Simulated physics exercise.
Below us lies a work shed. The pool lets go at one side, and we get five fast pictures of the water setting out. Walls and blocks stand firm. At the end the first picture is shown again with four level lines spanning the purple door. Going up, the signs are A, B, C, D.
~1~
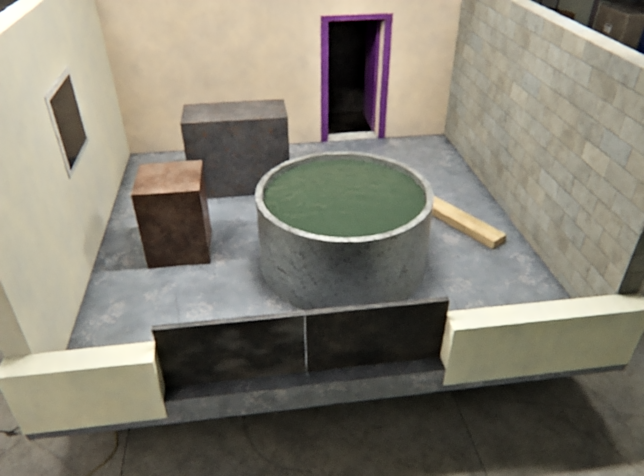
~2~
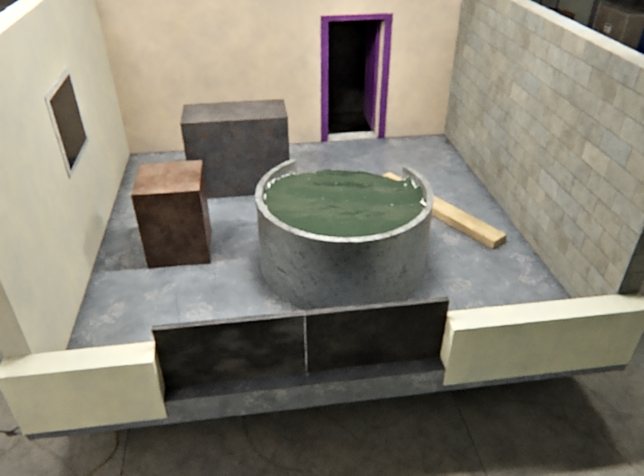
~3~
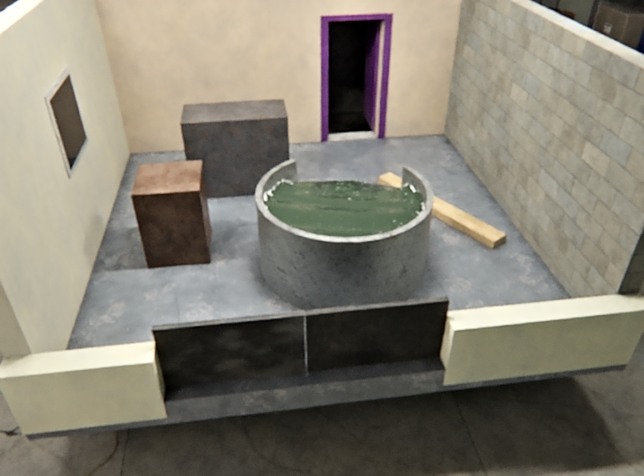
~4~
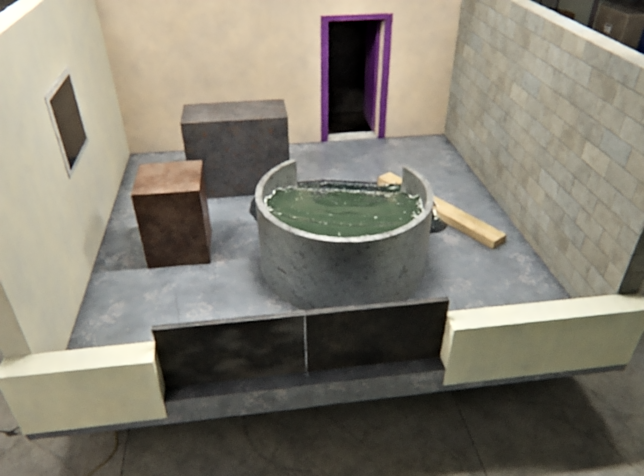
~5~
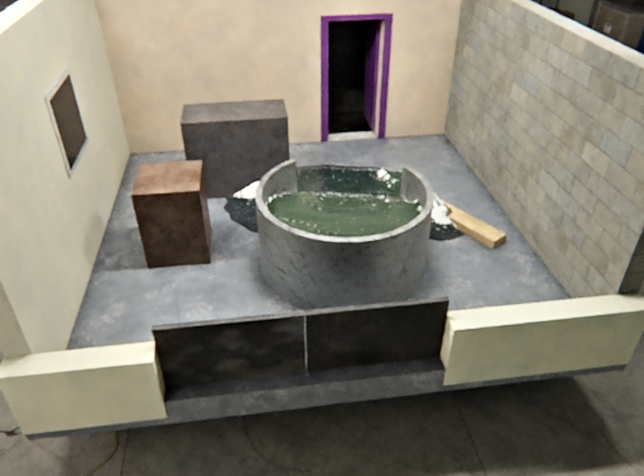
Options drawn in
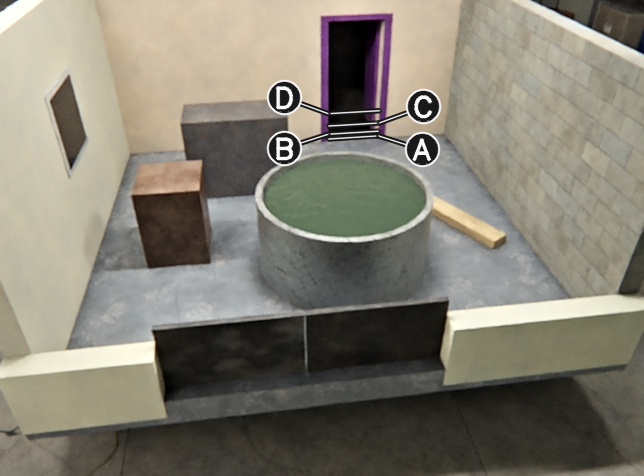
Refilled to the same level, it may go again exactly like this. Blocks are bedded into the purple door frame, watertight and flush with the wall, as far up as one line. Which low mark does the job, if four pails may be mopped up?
Use line D.
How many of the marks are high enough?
One of them.
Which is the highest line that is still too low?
It is C.
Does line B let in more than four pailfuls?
Yes, that goes wrong.
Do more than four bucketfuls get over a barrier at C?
Yes, it does.
On the marked copy, A at (353, 137); B at (353, 132); C at (353, 124); D at (354, 112); from the bottom up A, B, C, D.
Choosing A, dozens of bucketfuls pour in.
Choosing B, dozens of bucketfuls pour in.
Choosing C, about 10 bucketfuls get in.
Choosing D, nothing gets over.
